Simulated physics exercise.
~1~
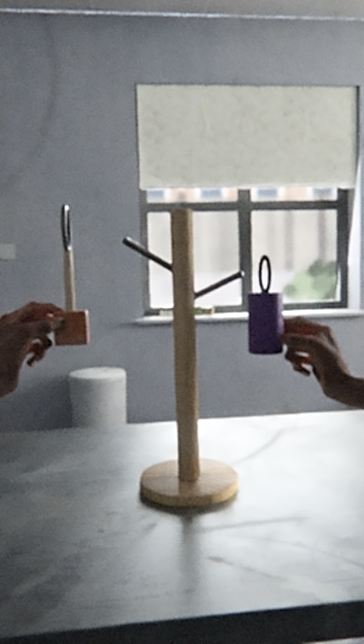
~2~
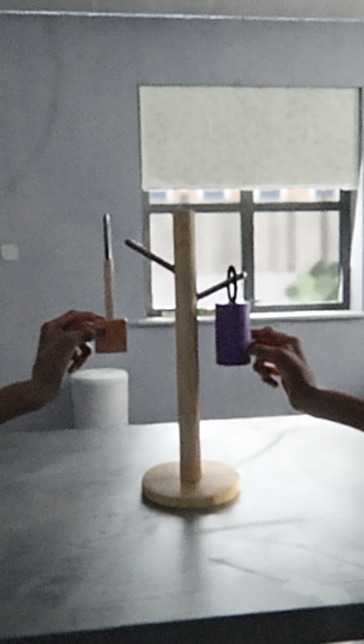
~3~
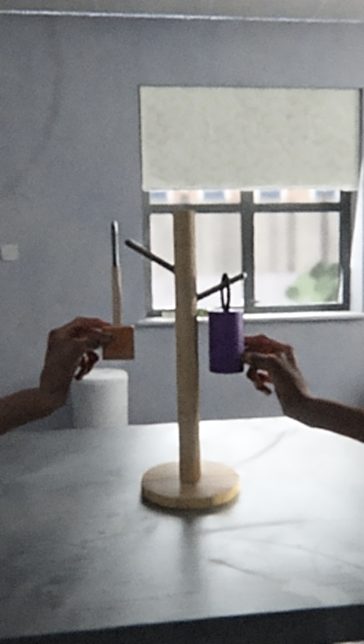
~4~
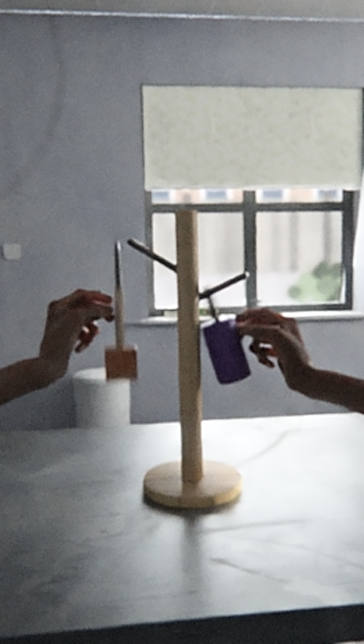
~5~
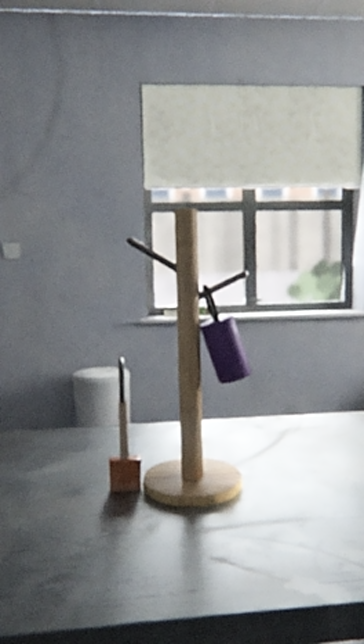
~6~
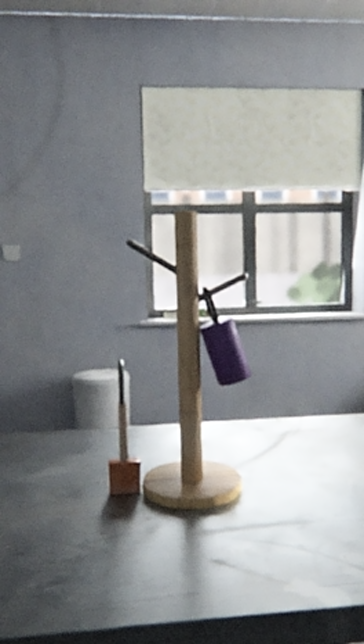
An orange brush and a purple lantern are brought by two hands toward opposite sides of a wooden peg stand, then released; the brush drops and ends upright on the table beside the base, while the lantern tilts and stays hanging from the right peg.
